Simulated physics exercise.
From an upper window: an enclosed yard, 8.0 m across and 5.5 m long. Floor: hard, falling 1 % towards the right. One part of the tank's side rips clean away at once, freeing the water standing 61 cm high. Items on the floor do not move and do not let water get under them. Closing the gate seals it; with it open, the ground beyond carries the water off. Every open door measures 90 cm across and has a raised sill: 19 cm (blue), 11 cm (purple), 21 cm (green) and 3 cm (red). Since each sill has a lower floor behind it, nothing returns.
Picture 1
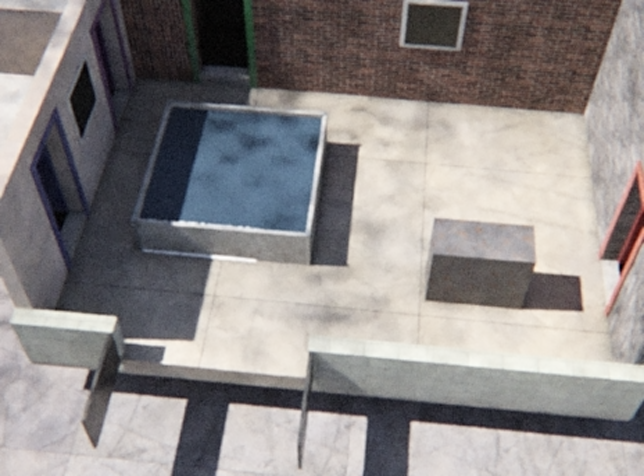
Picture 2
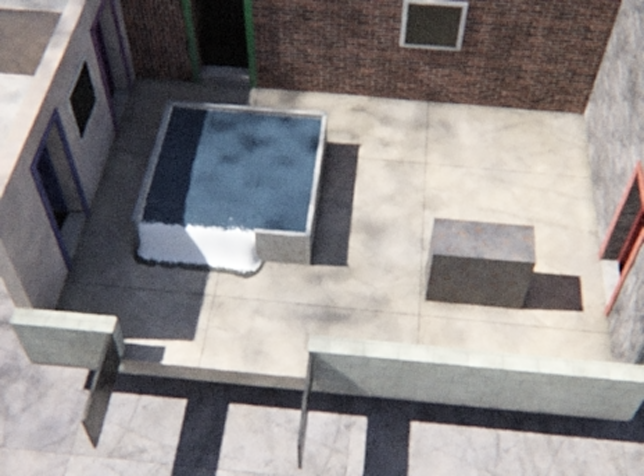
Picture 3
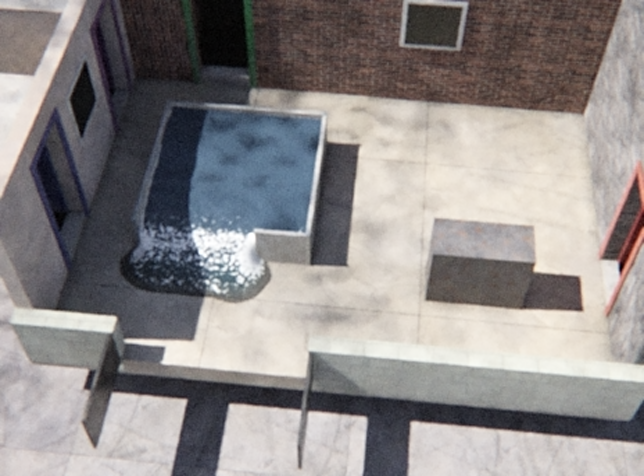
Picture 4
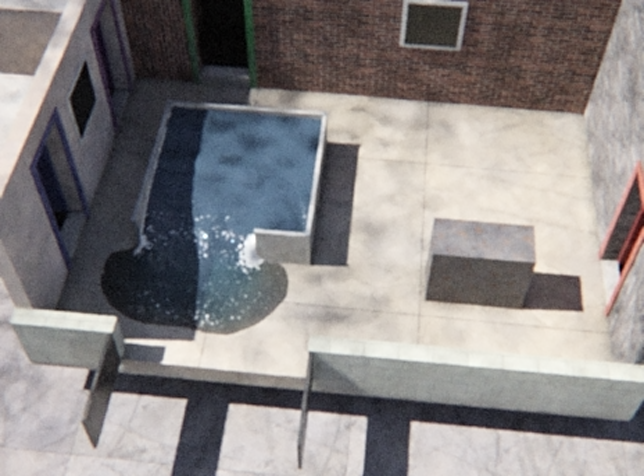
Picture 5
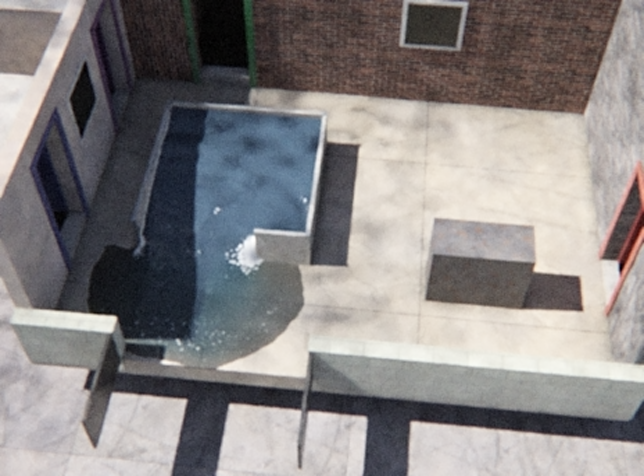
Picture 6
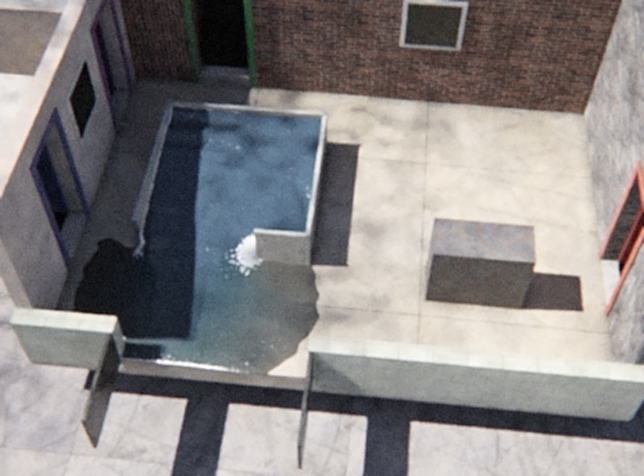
A square tank's front side gives way and water spreads across the walled yard's pale floor.
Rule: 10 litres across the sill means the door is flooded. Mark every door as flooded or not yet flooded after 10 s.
After that time, blue door: Not yet flooded; purple door: Not yet flooded; green door: Not yet flooded; red door: Not yet flooded.
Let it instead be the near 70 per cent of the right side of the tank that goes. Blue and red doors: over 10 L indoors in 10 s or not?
Against that limit: Blue not over, red past it.
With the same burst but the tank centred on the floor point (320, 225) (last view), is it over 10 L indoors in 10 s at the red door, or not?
Against the limit, the red door gets more than that.
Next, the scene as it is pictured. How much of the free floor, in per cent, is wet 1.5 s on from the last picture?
Wet share: About 15 %.
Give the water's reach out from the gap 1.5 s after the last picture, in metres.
3.8 m.
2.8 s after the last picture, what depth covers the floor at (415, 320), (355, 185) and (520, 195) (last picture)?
The depths come out at 1, 0 and 0 centimetres, in the order listed.
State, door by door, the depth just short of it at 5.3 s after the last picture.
Blue 8 cm, purple 10 cm, green 7 cm, red 0 cm.
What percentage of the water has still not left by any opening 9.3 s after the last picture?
Still there: Roughly 36 %.
Then, 0.7 s after the last picture water covers 15 % of the floor and is deepest (34 cm) near (122, 344); blue door 1 cm at the sill, 0 L in, purple door not reached, green door not reached, red door not reached.
Then, 1.5 s after the last picture water covers 15 % of the floor and is deepest (40 cm) near (59, 338); blue door 9 cm at the sill, 0 L in, purple door not reached, green door not reached, red door not reached.
Then, 2.8 s after the last picture water covers 25 % of the floor and is deepest (26 cm) near (59, 338); blue door 10 cm at the sill, 0 L in, purple door 2 cm at the sill, 0 L in, green door not reached, red door not reached.
Then, 5.3 s after the last picture water covers 35 % of the floor and is deepest (14 cm) near (85, 340); blue door 8 cm at the sill, 0 L in, purple door 10 cm at the sill, 2 L in, green door 7 cm at the sill, 0 L in, red door not reached.
Then, 9.3 s after the last picture water covers 55 % of the floor and is deepest (8 cm) near (151, 94); blue door 4 cm at the sill, 0 L in, purple door 7 cm at the sill, 3 L in, green door 6 cm at the sill, 0 L in, red door not reached.
